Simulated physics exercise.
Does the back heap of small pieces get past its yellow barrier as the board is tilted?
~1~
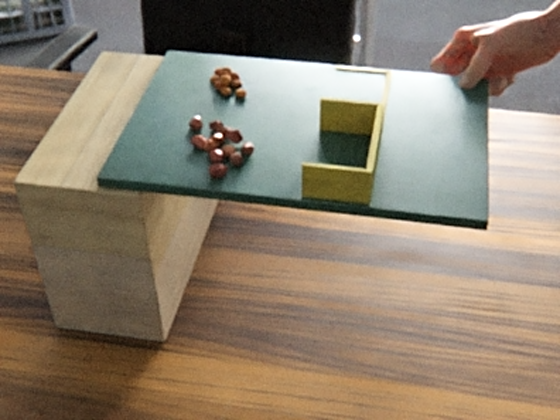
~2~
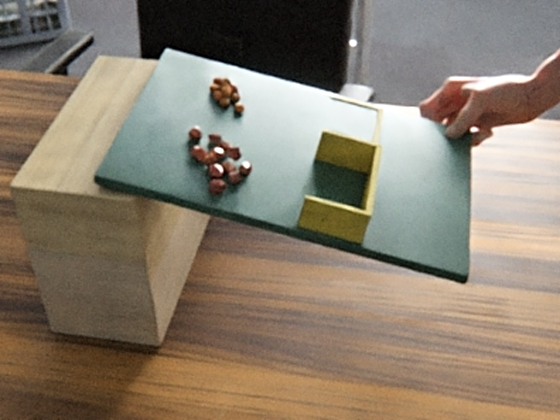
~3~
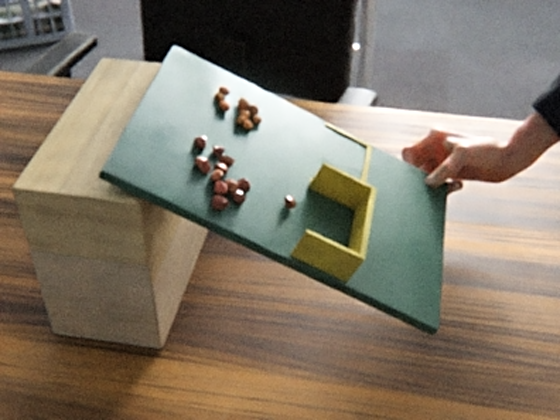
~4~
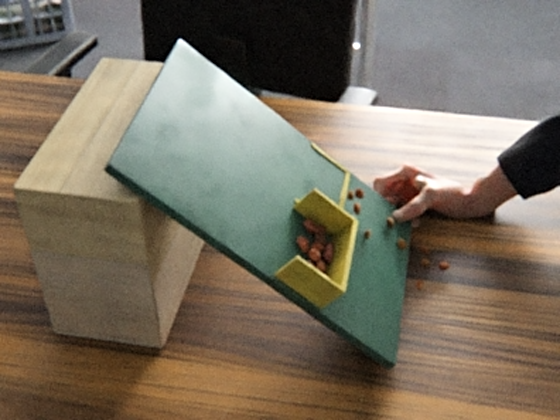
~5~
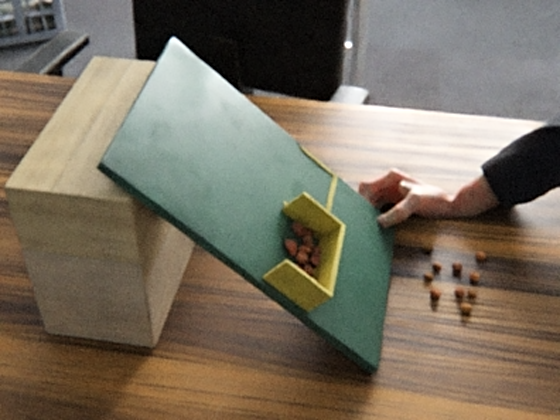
Yes, the whole back heap carries on beyond its barrier and ends up scattered on the table, while the front heap is held against its own barrier.
